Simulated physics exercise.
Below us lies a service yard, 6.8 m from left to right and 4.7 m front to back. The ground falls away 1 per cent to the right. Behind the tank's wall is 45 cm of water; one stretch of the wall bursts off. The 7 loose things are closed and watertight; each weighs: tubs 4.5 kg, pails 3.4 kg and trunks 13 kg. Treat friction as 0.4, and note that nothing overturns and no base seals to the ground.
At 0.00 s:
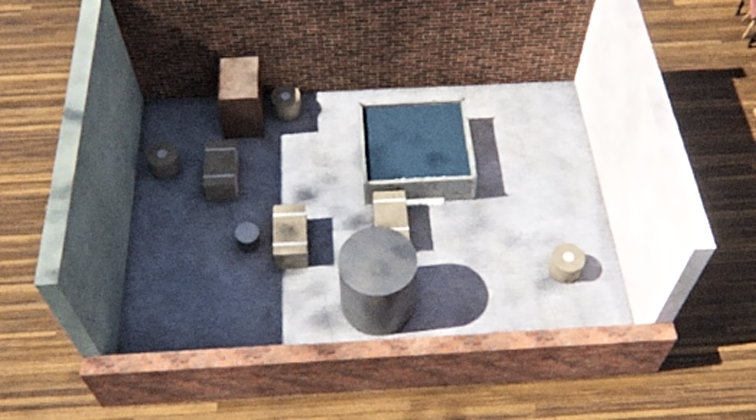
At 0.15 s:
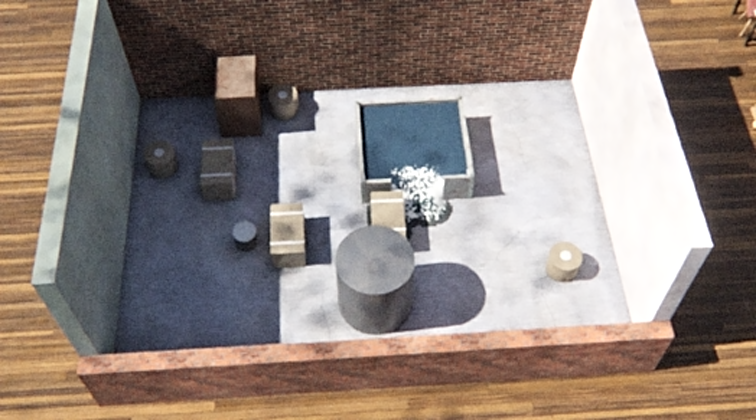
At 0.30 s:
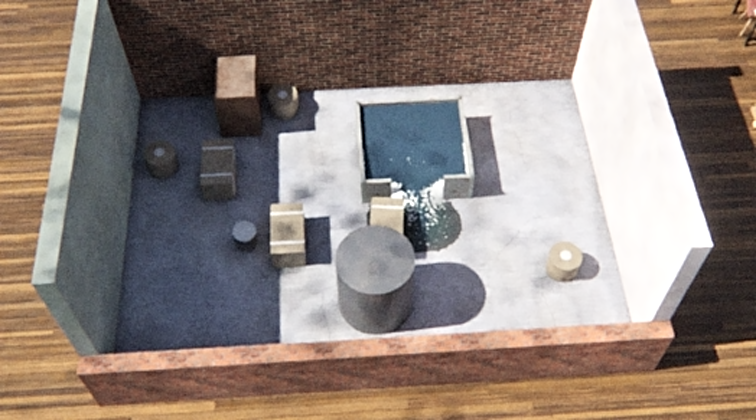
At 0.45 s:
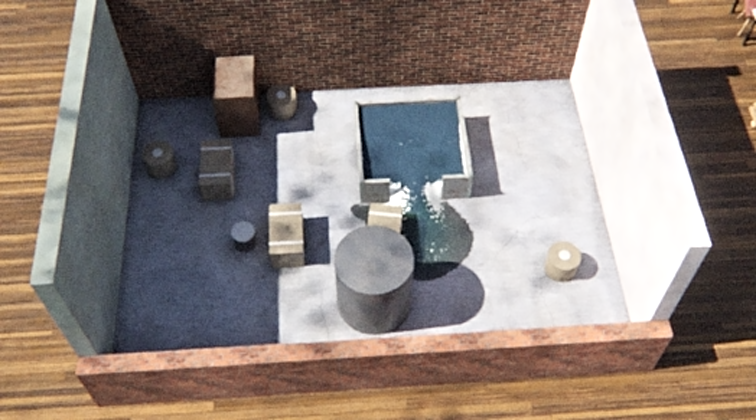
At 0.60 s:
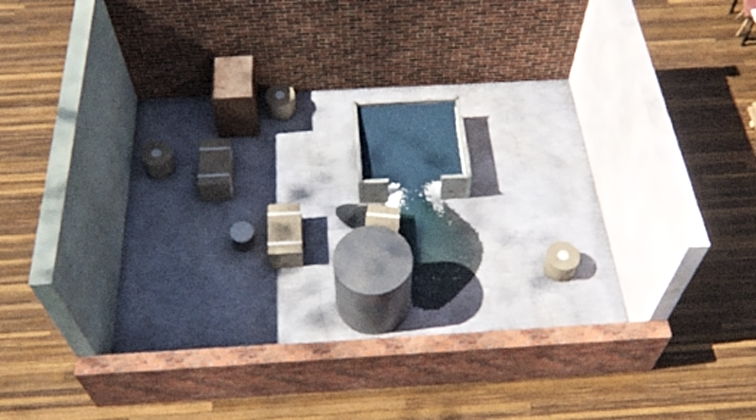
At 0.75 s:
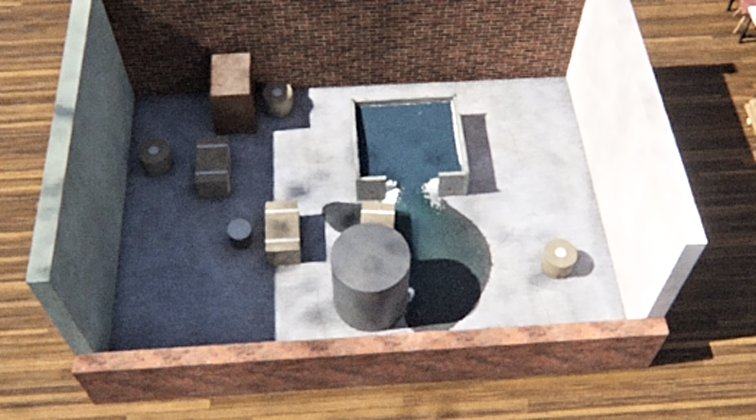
In a walled yard, water bursts from a tank and spreads forward around a grey cylinder.
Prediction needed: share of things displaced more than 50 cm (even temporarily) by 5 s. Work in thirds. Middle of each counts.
It ends below a third.
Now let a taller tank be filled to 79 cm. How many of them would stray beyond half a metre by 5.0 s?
In that case the number is 4.
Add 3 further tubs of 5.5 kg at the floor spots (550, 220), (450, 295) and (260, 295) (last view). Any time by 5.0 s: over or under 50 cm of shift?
In the order asked: Above the mark; above the mark; above the mark.
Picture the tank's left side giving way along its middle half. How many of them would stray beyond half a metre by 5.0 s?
The count would be 3.
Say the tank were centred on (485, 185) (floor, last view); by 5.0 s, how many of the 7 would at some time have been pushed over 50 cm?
1.
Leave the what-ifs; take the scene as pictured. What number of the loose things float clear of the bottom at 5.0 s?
0 of them.
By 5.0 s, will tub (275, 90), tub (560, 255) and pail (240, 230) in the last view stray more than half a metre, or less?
Well, in turn that's not reaching it, topping it, not reaching it.
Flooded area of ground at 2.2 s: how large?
Around 10.5 m2 of it.
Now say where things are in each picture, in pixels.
A trunk at (391, 215) rests on the ground; a tub at (568, 257), on the bottom; 2.1 m2 under water; 0 of 7 have shifted, in the first picture.
A trunk at (388, 215), on the bottom; a tub at (566, 256) rests on the ground; water covers 2.4 m2; 0 of 7 have shifted, in the second picture.
A trunk at (387, 222) rests on the ground, 14 cm from its start; a tub at (566, 256) rests on the ground; water covers 2.8 m2; 1 of 7 have shifted, in the third picture.
A trunk at (383, 229) rests on the ground, 26 cm from its start; a tub at (564, 255) rests on the ground; water covers 3.4 m2; 1 of 7 have shifted, in the fourth picture.
A trunk at (381, 230), on the bottom, 28 cm from its start; a tub at (563, 256), on the bottom; water covers 4.2 m2; 1 of 7 have shifted, in the fifth picture.
A trunk at (377, 227) rests on the ground, 28 cm from its start; a tub at (560, 253) rests on the ground; water covers 5.0 m2; 1 of 7 have shifted, in the sixth picture.
After 1.1 s 0 of 7 are over 50 cm from their spots; 0 afloat.
After 2.2 s 1 of 7 are over 50 cm from their spots; 0 afloat.
After 3.5 s 1 of 7 are over 50 cm from their spots; 1 afloat.
After 5.0 s 2 of 7 are over 50 cm from their spots, and 2 have been at some point; 0 afloat.
